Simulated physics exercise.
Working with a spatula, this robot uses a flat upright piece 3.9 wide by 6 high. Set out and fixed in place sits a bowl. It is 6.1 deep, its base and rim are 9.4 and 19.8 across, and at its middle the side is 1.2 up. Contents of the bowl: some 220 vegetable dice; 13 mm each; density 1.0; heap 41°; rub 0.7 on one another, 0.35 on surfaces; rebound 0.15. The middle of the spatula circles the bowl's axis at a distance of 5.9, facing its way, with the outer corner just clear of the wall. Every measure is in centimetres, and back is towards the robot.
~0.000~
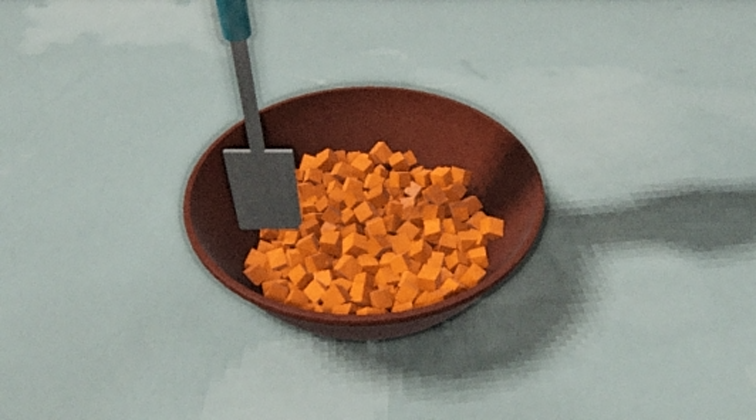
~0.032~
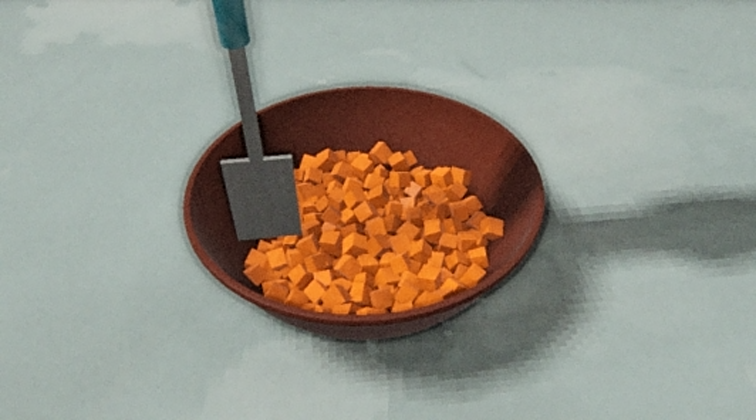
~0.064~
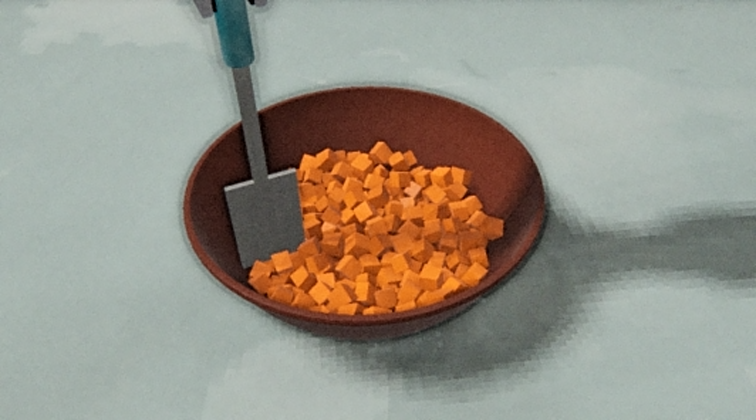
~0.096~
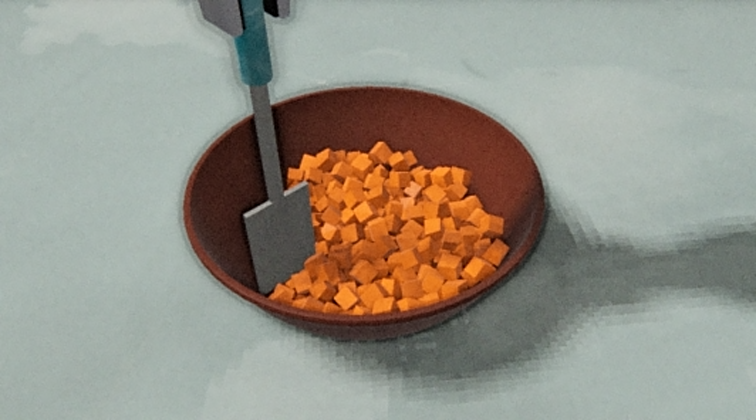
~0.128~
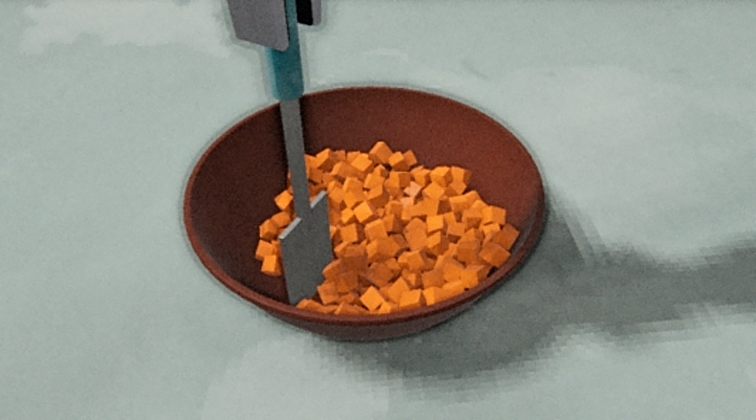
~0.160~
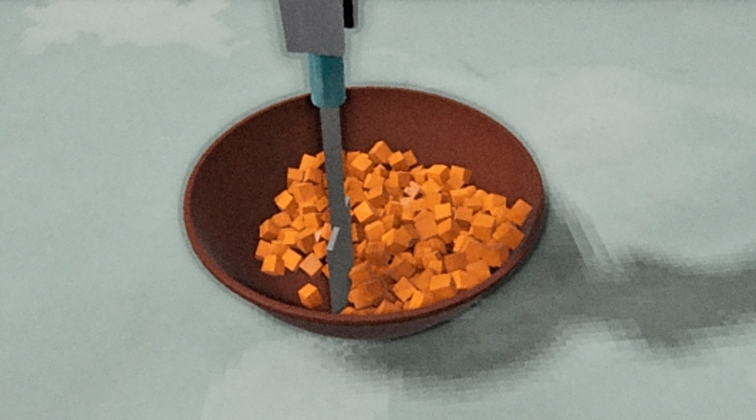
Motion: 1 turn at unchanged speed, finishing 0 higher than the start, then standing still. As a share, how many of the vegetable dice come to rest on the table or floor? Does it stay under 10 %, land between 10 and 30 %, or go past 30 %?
It lands between 10 and 30 %.
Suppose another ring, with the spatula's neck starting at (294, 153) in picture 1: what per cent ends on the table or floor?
Close to 5 in a hundred.
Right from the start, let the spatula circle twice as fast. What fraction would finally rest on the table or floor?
That would be some 50 percent.
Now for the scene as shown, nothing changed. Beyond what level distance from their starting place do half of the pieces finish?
Around 10 centimetres.
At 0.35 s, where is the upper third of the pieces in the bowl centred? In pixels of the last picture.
That third sits centred at about (431, 135).
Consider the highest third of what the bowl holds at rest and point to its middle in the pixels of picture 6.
(322, 287).
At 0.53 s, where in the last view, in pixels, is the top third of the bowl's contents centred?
In the last picture it sits around (268, 156).
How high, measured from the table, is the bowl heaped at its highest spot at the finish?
6.0 cm, roughly.
By 0.35 s, 188° round, highest piece 8 above the table; 204 in the bowl, 1 on the table or floor, 11 in flight or on the tool.
By 0.53 s, 295° round, highest piece 8 above the table; 181 in the bowl, 29 on the table or floor, 6 in flight or on the tool.
By 0.82 s, 0° round, highest piece 7 above the table; 173 in the bowl, 43 on the table or floor.
By 1.52 s, 0° round, highest piece 7 above the table; 173 in the bowl, 43 on the table or floor.
Final count, 173 in the bowl, 43 on the table or floor. That is 20 % on the table or floor.
